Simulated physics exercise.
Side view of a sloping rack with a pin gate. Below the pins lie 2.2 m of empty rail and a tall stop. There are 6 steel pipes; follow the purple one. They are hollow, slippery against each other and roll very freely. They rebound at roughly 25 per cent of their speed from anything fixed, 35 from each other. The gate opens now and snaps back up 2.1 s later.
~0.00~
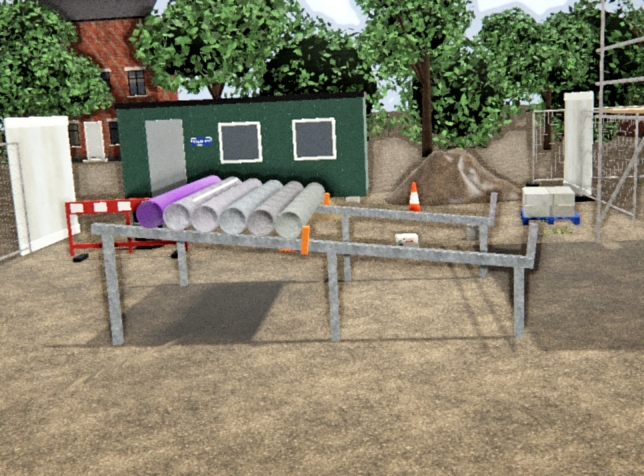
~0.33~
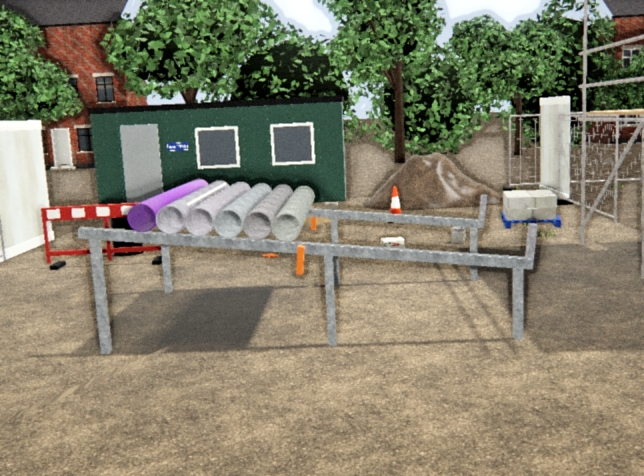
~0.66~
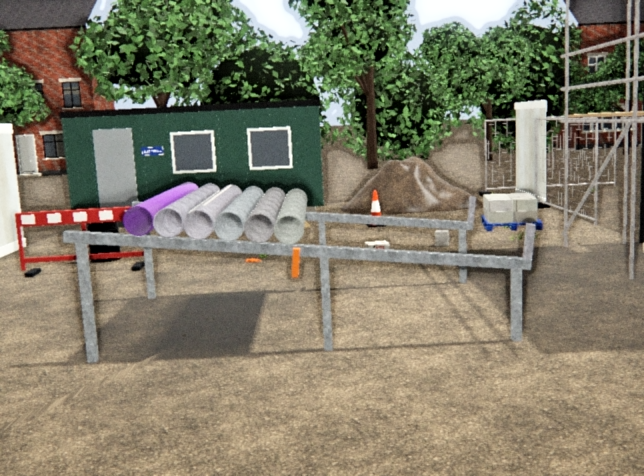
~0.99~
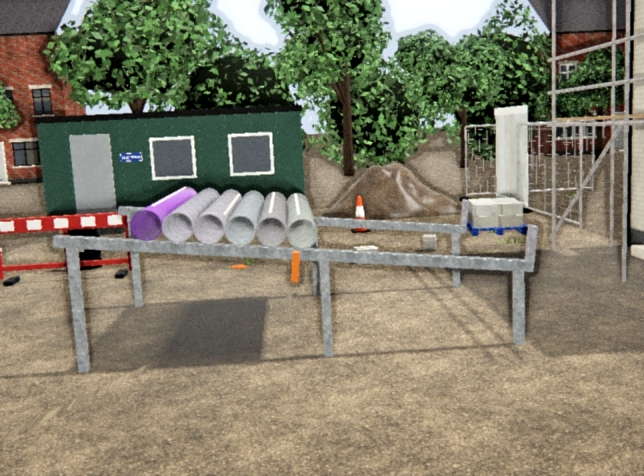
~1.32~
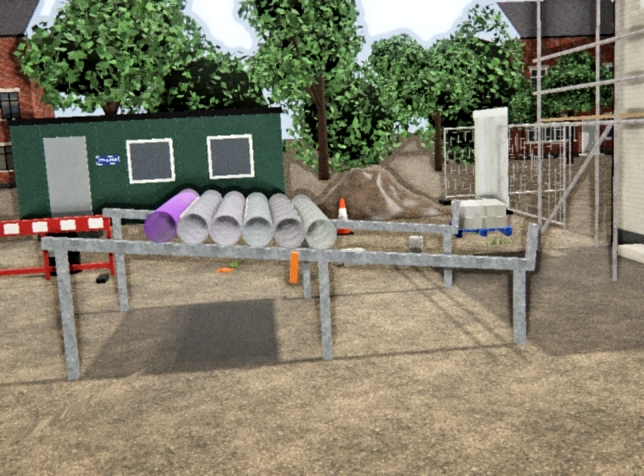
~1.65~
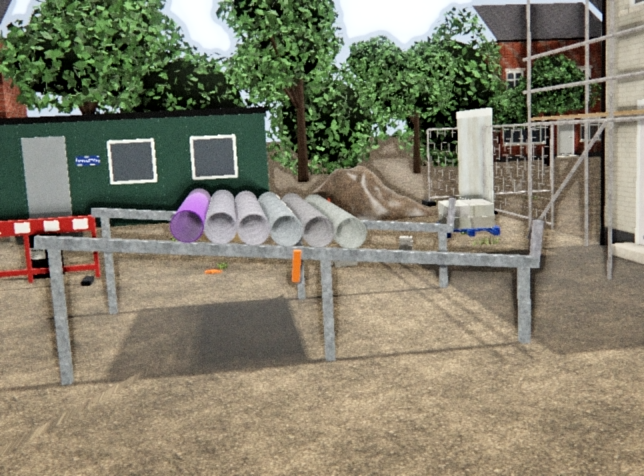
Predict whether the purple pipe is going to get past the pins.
The purple one is held back.
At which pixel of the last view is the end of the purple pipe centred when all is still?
Around (278, 231).
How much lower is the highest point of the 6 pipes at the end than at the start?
About 15 cm.
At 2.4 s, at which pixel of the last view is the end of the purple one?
Near (254, 230).
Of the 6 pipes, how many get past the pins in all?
5 of them.
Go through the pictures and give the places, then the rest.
In the first frame, purple (149, 215); pins up; the rack falls 6°.
In the second frame, purple (141, 218); pins down.
In the third frame, purple (138, 221); pins down; the first has rolled 10 cm.
In the fourth frame, purple (146, 226); pins down; the first has rolled 20 cm.
In the fifth frame, purple (160, 227); pins down; the first has rolled 40 cm.
In the sixth frame, purple (187, 227); pins down; the first has rolled 65 cm.
Then, 2.4 s in, purple is on the rails, 40 cm above the pins, rolling right; 4 of 6 have passed.
Then, 3.2 s in, purple is on the rails, 15 cm above the pins; 5 of 6 have passed.
In the end (4.1 s), purple is on the rails, 15 cm above the pins; 5 of 6 have passed.
